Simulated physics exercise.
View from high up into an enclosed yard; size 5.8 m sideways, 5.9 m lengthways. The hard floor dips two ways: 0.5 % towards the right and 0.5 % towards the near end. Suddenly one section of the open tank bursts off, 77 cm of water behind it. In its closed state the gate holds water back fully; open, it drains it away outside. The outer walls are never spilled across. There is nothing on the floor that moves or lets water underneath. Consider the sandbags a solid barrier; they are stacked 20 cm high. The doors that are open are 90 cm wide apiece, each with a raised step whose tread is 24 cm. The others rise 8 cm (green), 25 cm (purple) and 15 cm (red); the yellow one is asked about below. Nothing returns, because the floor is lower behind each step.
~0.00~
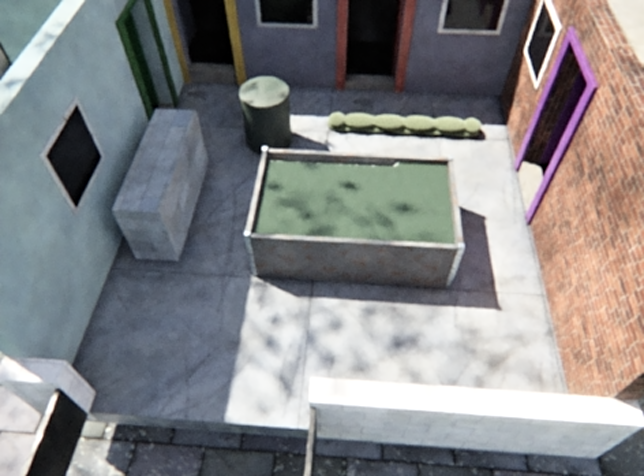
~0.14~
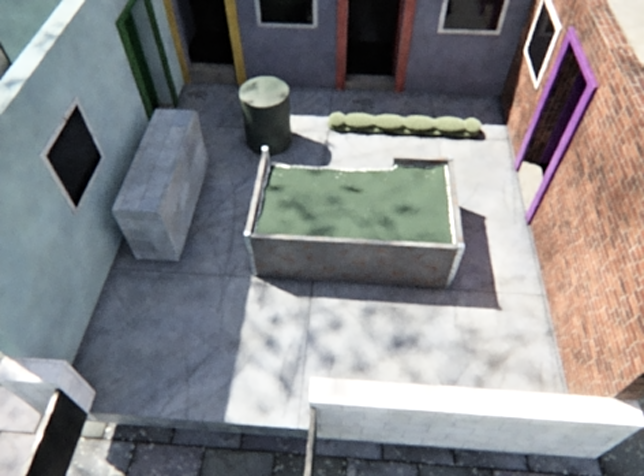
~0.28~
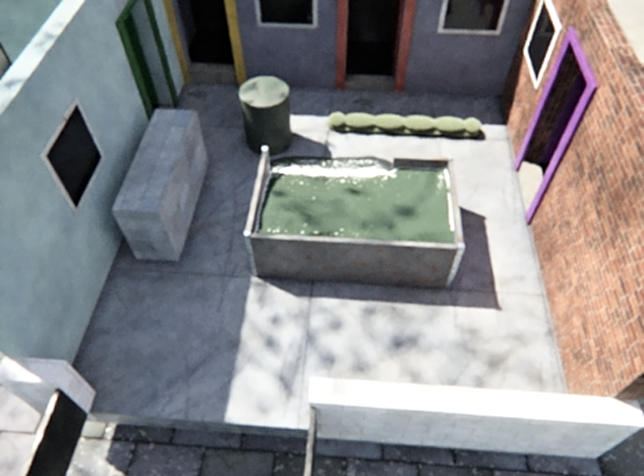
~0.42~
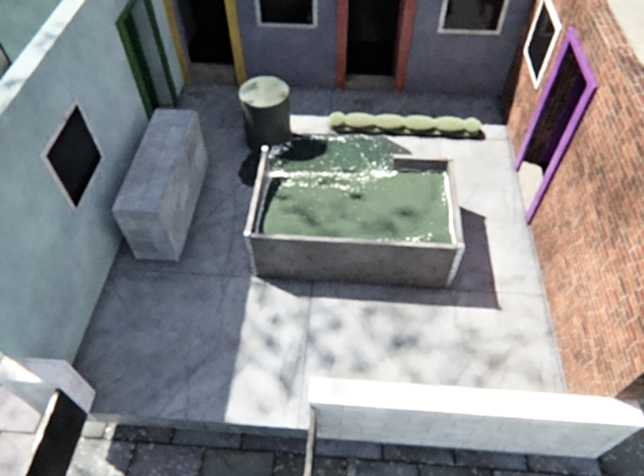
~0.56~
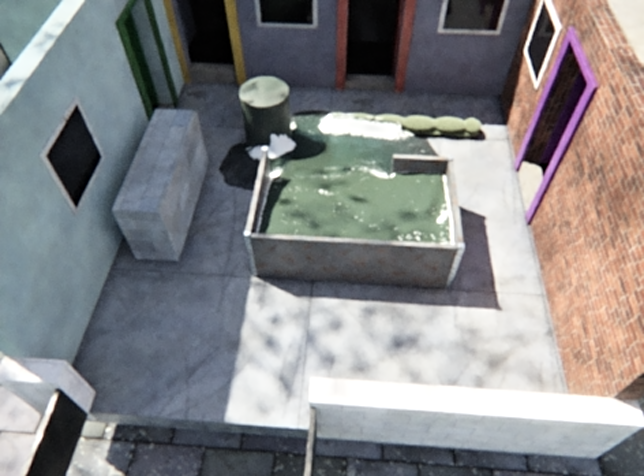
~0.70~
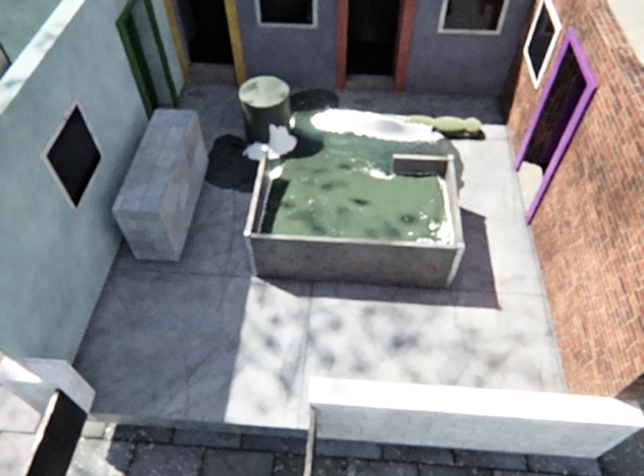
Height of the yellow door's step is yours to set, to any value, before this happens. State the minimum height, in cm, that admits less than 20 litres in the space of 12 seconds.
15 cm, roughly.
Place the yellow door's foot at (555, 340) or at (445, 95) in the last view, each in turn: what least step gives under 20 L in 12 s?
9.5 and 13.5 cm.
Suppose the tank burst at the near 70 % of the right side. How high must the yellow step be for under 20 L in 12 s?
The answer is some 9.0 cm.
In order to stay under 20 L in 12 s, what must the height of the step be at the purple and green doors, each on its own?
About 13.0 cm at purple and 18 cm at green.
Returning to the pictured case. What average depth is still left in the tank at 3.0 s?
I'd put it near 19 cm.
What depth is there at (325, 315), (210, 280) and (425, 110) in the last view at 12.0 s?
Depth: About 5, 8, 6 cm.
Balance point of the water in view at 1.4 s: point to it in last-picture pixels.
It lies near (342, 184) in the last picture.
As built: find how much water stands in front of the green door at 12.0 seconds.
The depth there is around 6.0 cm.
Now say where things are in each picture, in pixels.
The first frame shows the open tank at (355, 199) is whole and still, 77 cm deep; the yellow door at (204, 32) is dry.
In the second frame, the gap is on the far side, the front 0.3 m out at a hidden place; the back of the open tank holds 77 cm.
In the third frame, the gap is on the far side, the front 0.8 m out at a hidden place; the back of the open tank holds 73 cm.
In the fourth frame, water pours out on the far side and has run 1.4 m, to (358, 135); about 12 cm deep outside, 67 cm at the back.
In the fifth frame, the front is at (307, 114), 1.9 m from the gap on the far side; 4.2 m2 of floor is wet, 67 cm left at the back.
In the sixth frame, water pours out on the far side and has run 2.5 m, to (310, 93); about 11 cm deep outside, 60 cm at the back; 1.6 m in a straight line remain to the yellow door at (204, 32).
After 1.4 s water covers 35 % of the floor, deepest (45 cm) near (336, 139); 3 cm at the yellow door, 0 litres in over its 25 cm step.
After 3.0 s water covers 60 % of the floor, deepest (28 cm) near (184, 85); 16 cm at the yellow door, 1 litre in over its 25 cm step.
After 12.0 s water covers 95 % of the floor, deepest (12 cm) near (64, 388); 5 cm at the yellow door, 3 litres in over its 25 cm step.
At the yellow door as built, the water arrived by 1.4 s and peaked near 19 cm at 2.6 s.
With a step of 12.5 cm, 34 litres would have come in within the 12 s; with 17 cm, 15 litres. So under 20 litres takes about 15 cm.
